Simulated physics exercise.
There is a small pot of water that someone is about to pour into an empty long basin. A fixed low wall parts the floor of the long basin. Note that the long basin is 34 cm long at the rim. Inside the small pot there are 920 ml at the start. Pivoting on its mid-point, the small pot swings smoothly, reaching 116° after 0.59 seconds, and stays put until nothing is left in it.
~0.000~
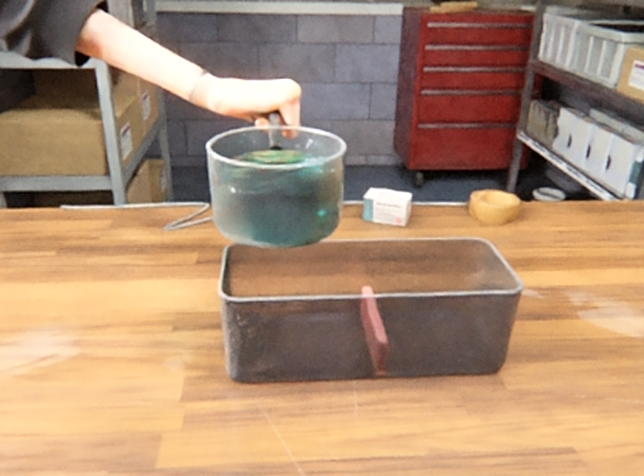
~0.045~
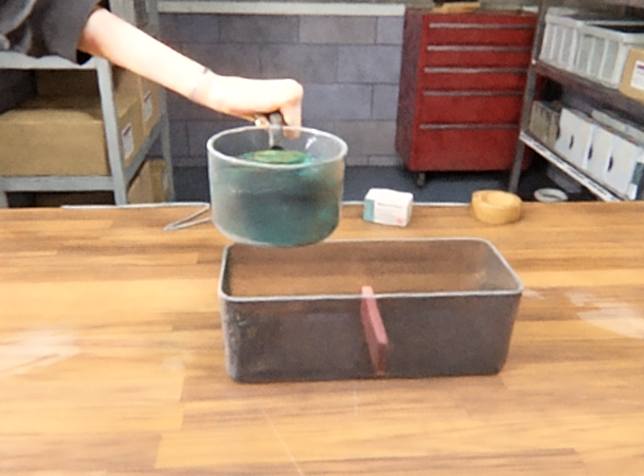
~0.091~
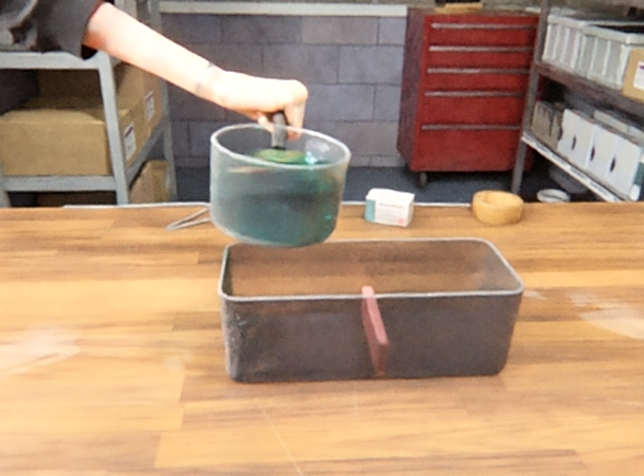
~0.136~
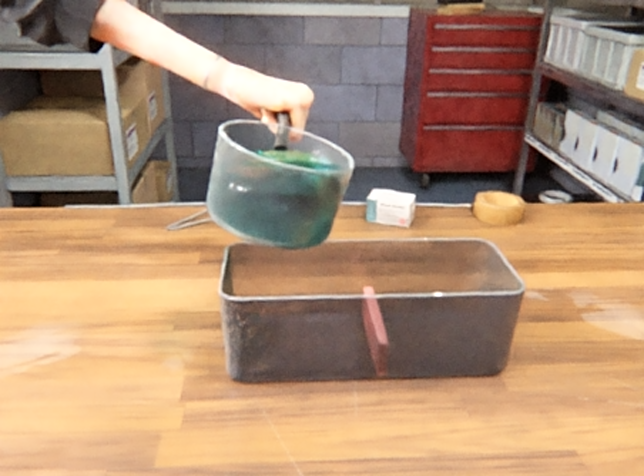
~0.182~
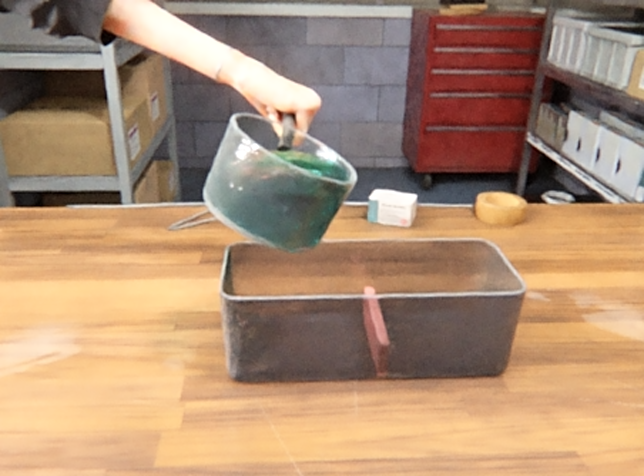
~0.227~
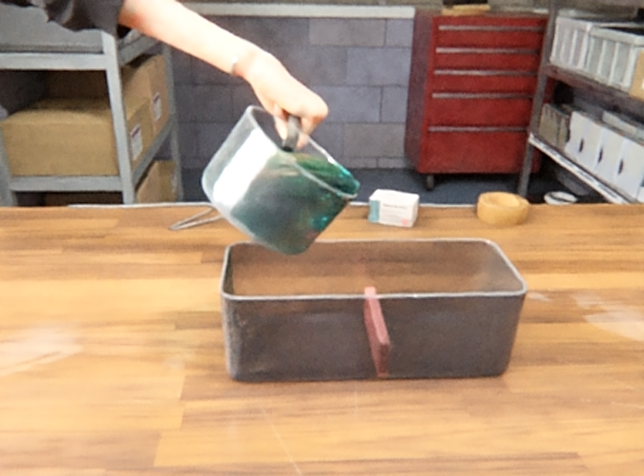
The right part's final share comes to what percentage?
It comes to roughly 35 %.
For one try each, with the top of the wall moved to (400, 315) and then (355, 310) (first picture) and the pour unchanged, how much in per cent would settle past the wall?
20 then 55 %.
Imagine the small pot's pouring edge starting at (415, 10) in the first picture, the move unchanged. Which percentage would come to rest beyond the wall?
In that case roughly 75 per cent.
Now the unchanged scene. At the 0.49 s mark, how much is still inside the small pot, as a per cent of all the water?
About 28 per cent.
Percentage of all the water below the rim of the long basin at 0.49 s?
Around 44%.
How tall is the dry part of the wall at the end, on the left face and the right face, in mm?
Left: Roughly 20 mm; right: Roughly 28 mm.
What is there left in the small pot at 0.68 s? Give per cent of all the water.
Around 4 in a hundred is still there.
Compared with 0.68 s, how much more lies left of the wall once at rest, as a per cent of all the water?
About 4 percent.
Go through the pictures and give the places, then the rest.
It leans 0°; its right rim is at (344, 146); the water meets the walls at (213, 168) and (340, 167); the long basin's rim runs from (223, 270) to (505, 264); the wall's top is at (374, 313), in the first frame.
It leans 2°; its right rim is at (345, 148); the water meets the walls at (214, 167) and (341, 168), in the second frame.
It leans 7°; its right rim is at (348, 154); the water meets the walls at (215, 167) and (343, 168), in the third frame.
It leans 15°; its right rim is at (352, 163); the water meets the walls at (216, 167) and (346, 170), in the fourth frame.
It leans 25°; its right rim is at (354, 176); the water meets the walls at (215, 167) and (350, 173), in the fifth frame.
It leans 37°; its right rim is at (354, 191); the water meets the walls at (210, 165) and (346, 176); 1 per cent is over the edge, in the sixth frame.
By 0.49 s the tilt is 107° and 29 per cent is still to pour, 20 is left of the wall and 24 right of it.
By 0.68 s the tilt is 116° and 4 per cent is still to pour, 57 is left of the wall and 33 right of it.
By 0.87 s the tilt is 116° and 0 per cent is still to pour, 59 is left of the wall and 34 right of it.
By 1.09 s the tilt is 116° and 0 per cent is still to pour, 61 is left of the wall and 35 right of it.
At rest 61 per cent lies left of the wall, 35 right of it and 4 outside.
